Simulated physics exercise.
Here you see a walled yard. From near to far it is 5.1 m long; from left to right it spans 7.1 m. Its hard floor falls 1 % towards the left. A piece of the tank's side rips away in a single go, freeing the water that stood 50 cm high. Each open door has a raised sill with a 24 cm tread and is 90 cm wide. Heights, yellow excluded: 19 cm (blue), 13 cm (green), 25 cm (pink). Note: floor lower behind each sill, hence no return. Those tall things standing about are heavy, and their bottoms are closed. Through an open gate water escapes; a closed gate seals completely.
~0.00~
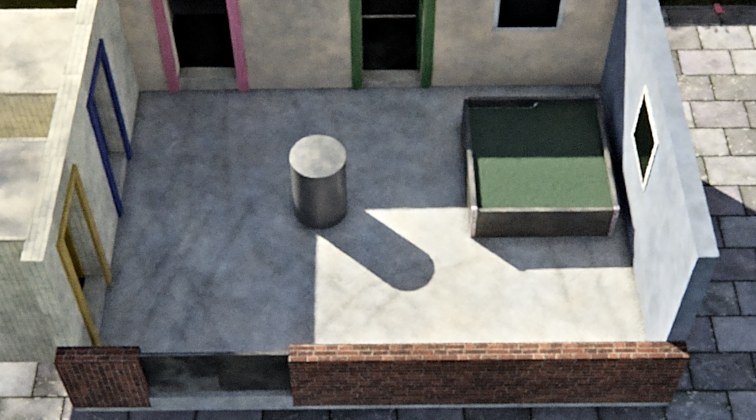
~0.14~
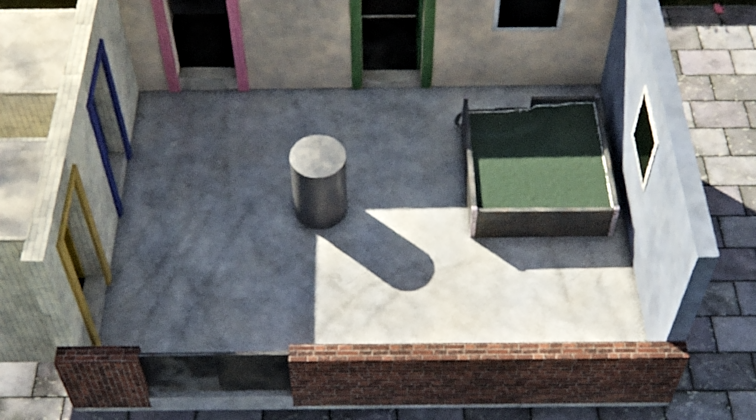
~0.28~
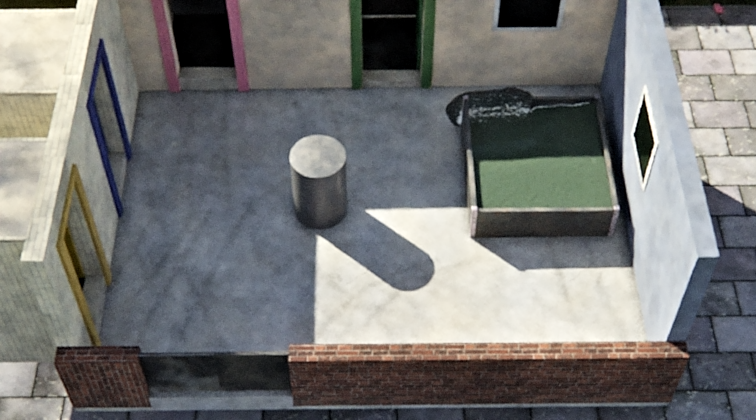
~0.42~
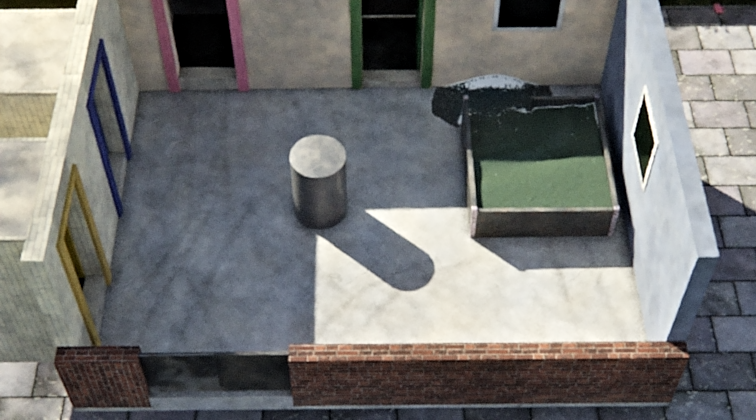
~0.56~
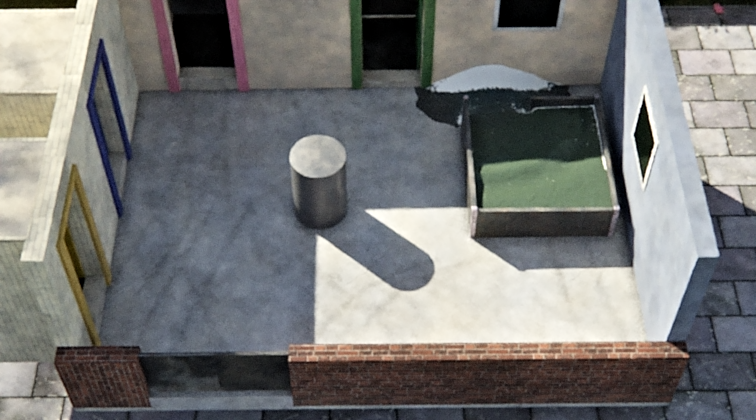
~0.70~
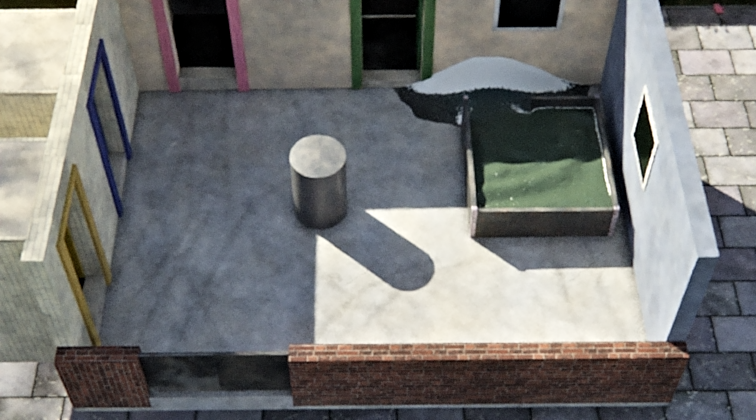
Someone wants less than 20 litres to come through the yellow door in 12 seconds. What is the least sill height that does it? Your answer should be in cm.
It needs to be around 6.5 cm high.
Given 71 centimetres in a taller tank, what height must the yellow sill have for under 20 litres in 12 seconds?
10.5 cm.
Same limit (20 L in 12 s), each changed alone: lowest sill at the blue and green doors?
Close to 9.0 cm (blue) and close to 8.5 cm (green).
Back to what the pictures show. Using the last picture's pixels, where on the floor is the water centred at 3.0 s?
Around (473, 150).
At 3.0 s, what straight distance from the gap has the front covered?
Close to 5.6 metres, I'd say.
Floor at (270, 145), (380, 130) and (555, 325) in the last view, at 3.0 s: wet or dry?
One by one: Drenched, drenched, clear.
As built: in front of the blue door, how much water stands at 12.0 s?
It comes to about 9.0 centimetres deep.
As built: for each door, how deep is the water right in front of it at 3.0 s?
At the blue door the depth is 11 cm, at yellow 0 cm, at green 11 cm and at pink 3 cm.
After 1.4 s water covers 15 % of the floor, deepest (42 cm) near (480, 96); it has not reached the yellow door.
After 3.0 s water covers 40 % of the floor, deepest (28 cm) near (585, 86); it has not reached the yellow door.
After 12.0 s water covers 90 % of the floor, deepest (10 cm) near (93, 382); 10 cm at the yellow door, 0 litres in over its 26 cm sill.
At the yellow door as built, the water arrived by 4.0 s and peaked near 10 cm at 10.8 s.
Run again over the same 12 s with other heights there, 33 litres in over 5 cm, 8 litres over 8 cm. The limit of 20 litres is kept from about 6.5 cm up.
